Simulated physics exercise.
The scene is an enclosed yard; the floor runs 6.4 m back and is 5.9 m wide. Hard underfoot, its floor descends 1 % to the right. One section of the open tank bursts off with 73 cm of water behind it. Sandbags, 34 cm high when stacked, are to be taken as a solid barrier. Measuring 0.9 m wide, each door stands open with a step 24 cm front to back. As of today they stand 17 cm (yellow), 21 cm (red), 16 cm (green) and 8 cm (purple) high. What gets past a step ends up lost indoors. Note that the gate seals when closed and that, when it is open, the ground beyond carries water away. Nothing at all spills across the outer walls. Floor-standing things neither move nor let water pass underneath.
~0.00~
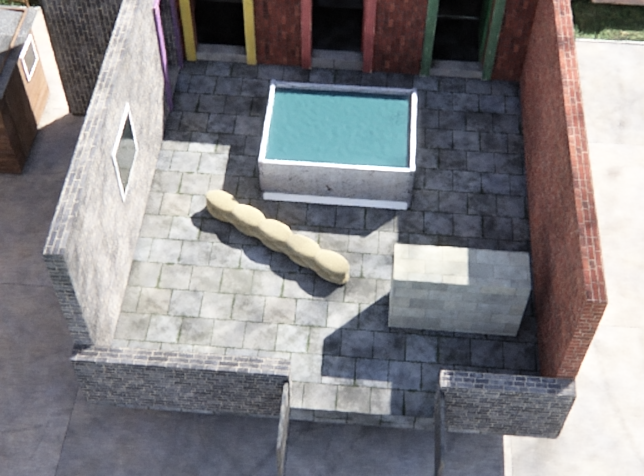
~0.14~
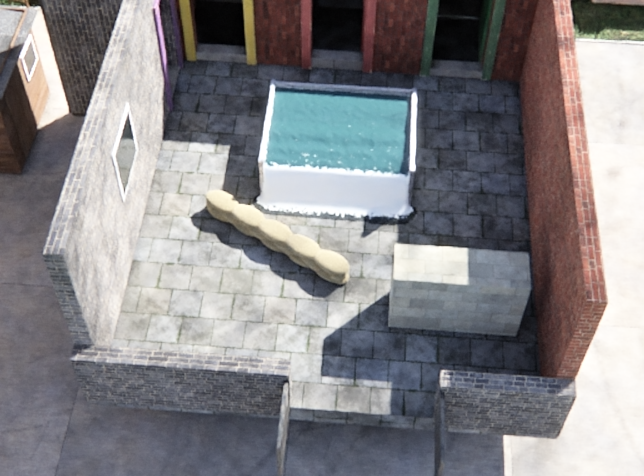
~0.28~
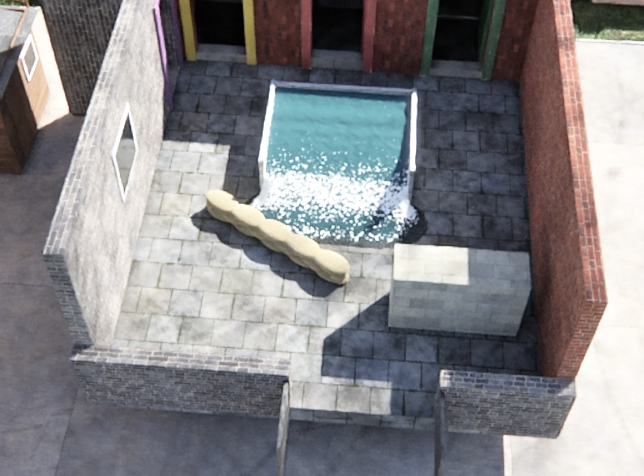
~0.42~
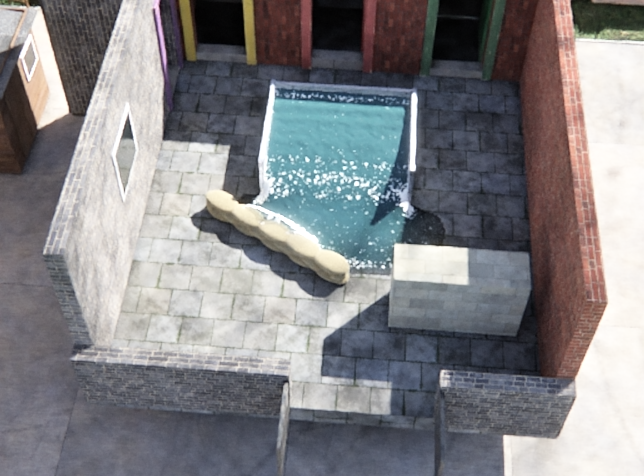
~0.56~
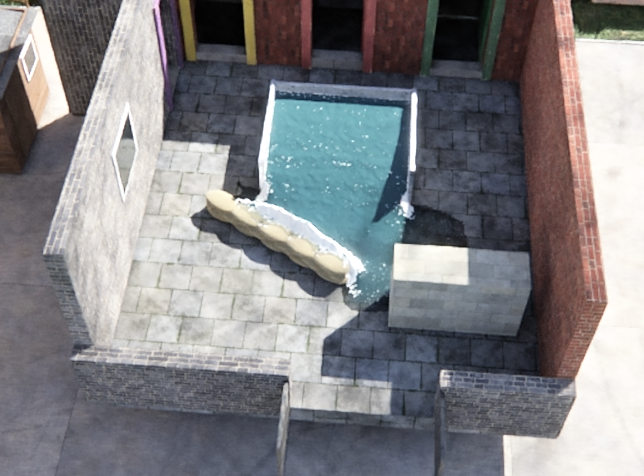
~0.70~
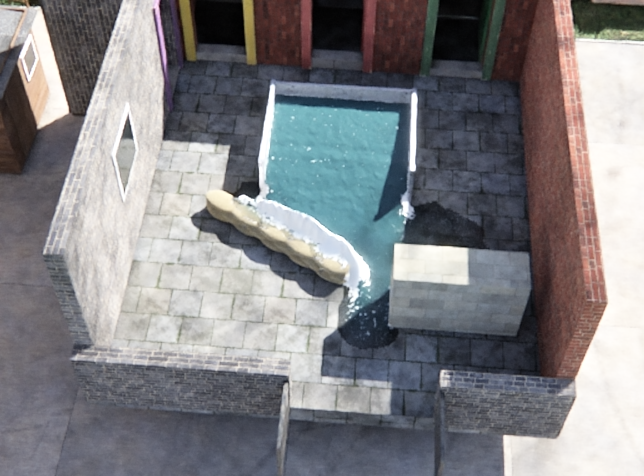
In a walled yard, water bursts from an open tank and spreads along a lumpy barrier.
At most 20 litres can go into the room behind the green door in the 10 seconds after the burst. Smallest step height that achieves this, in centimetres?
12 cm.
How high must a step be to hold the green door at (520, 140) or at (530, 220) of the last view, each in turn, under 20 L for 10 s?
First place around 8.0 cm, second around 17 cm.
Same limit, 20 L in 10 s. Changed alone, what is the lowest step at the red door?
At red, about 7.5 cm.
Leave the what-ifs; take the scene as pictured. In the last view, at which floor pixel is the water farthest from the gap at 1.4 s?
The farthest wet point sits near (439, 402).
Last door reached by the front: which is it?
Answer: Red.
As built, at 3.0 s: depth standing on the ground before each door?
In cm: Yellow 13, red 0, green 0, purple 6.
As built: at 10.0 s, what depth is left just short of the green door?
A ruler would read roughly 11.0 cm.
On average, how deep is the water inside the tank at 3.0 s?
The mean depth is roughly 18 cm.
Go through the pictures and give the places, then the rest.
The first picture shows still water, 73 cm deep, in the open tank at (340, 128); the green door at (462, 32) is dry.
In the second picture, the front is at (264, 208), 0.3 m from the gap at (336, 187); 0.6 m2 of floor is wet, 73 cm left at the back.
In the third picture, water pours out at (336, 190) and has run 0.8 m, to (280, 234); about 14 cm deep outside, 72 cm at the back.
In the fourth picture, the front is at (341, 268), 1.3 m from the gap at (336, 191); 2.9 m2 of floor is wet, 64 cm left at the back.
In the fifth picture, the gap is at (336, 191), the front 2.0 m out at (363, 307); the back of the open tank holds 63 cm.
In the sixth picture, water pours out at (336, 192) and has run 2.6 m, to (361, 342); about 12 cm deep outside, 59 cm at the back; 3.1 m in a straight line remain to the green door at (462, 32).
After 1.4 s water covers 35 % of the floor, deepest (50 cm) near (402, 289); it has not reached the green door.
After 3.0 s water covers 60 % of the floor, deepest (34 cm) near (526, 288); it has not reached the green door.
After 10.0 s water covers 95 % of the floor, deepest (12 cm) near (513, 84); 11 cm at the green door, 3 litres in over its 16 cm step.
At the green door as built, the water arrived by 3.2 s and peaked near 18 cm at 3.4 s.
With a step of 10 cm, 46 litres would have come in within the 10 s; with 13.5 cm, 10 litres. So under 20 litres takes about 12 cm.
